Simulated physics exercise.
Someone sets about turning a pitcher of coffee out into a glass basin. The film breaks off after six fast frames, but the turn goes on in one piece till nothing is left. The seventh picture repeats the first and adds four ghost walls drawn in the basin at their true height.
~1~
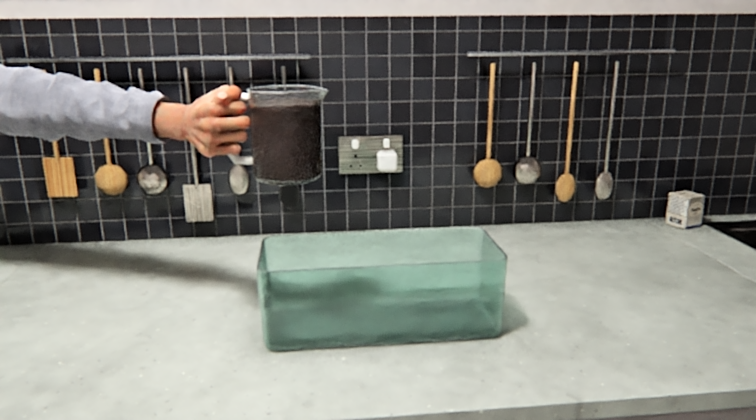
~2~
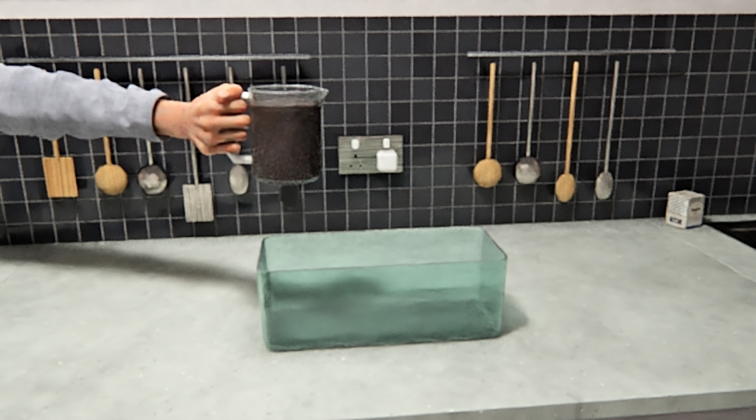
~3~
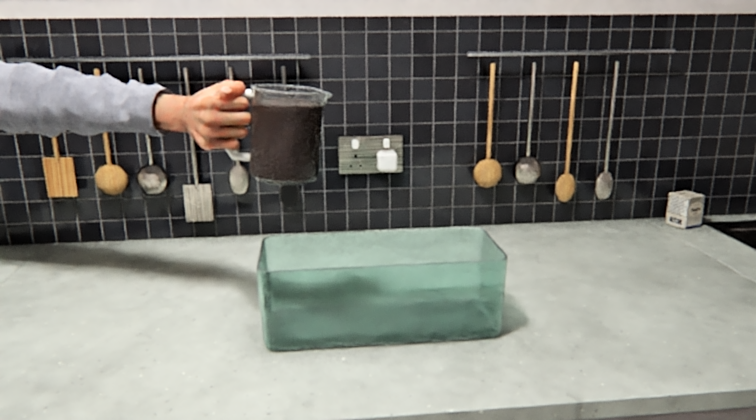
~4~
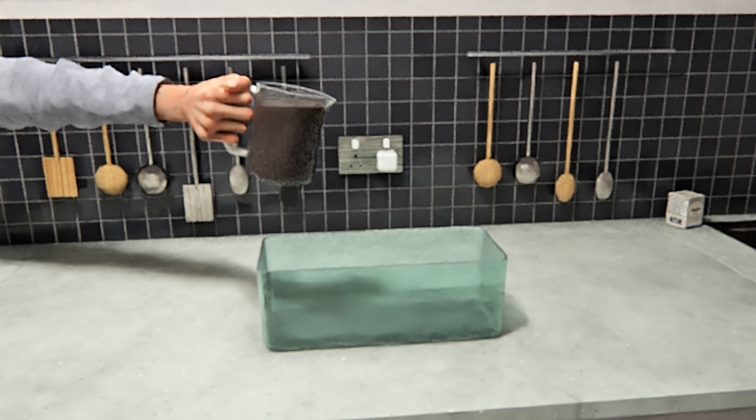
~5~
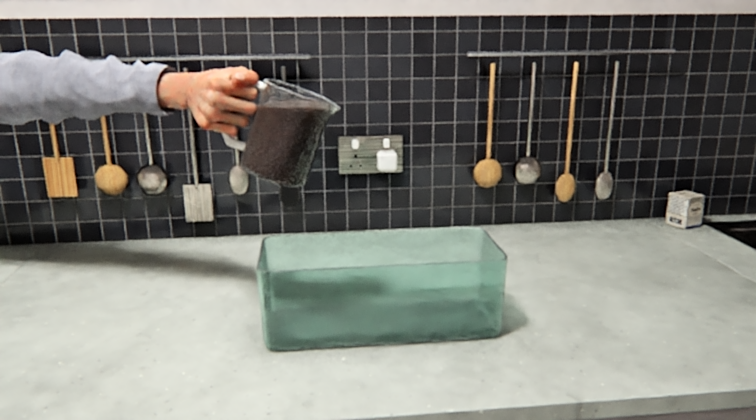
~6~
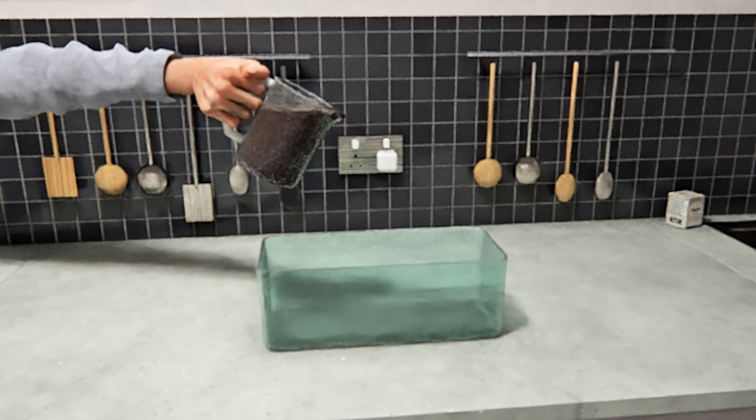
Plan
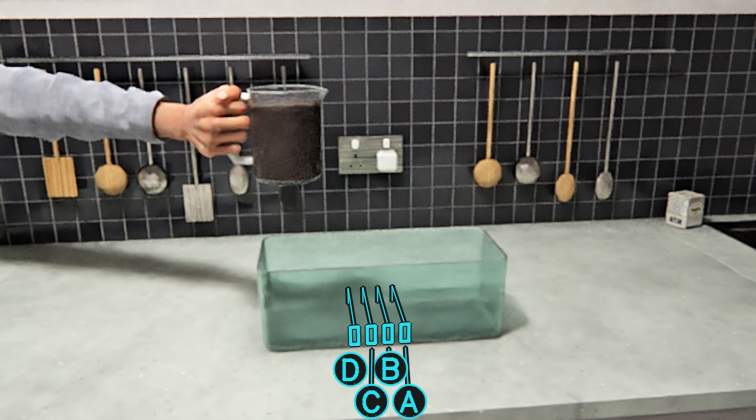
Pitcher of dark coffee held by a hand above a glass basin, tilting gradually to the right until liquid reaches its lip.
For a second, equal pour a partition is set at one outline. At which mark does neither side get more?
Place A does it best.
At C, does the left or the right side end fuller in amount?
The right side.
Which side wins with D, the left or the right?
More ends on the right.
In cyan, A at (405, 347); B at (388, 348); C at (371, 349); D at (355, 350).
With A, about 51 % ends left of the wall and 48 % right of it.
With B, about 24 % ends left of the wall and 74 % right of it.
With C, about 14 % ends left of the wall and 85 % right of it.
With D, about 13 % ends left of the wall and 86 % right of it.
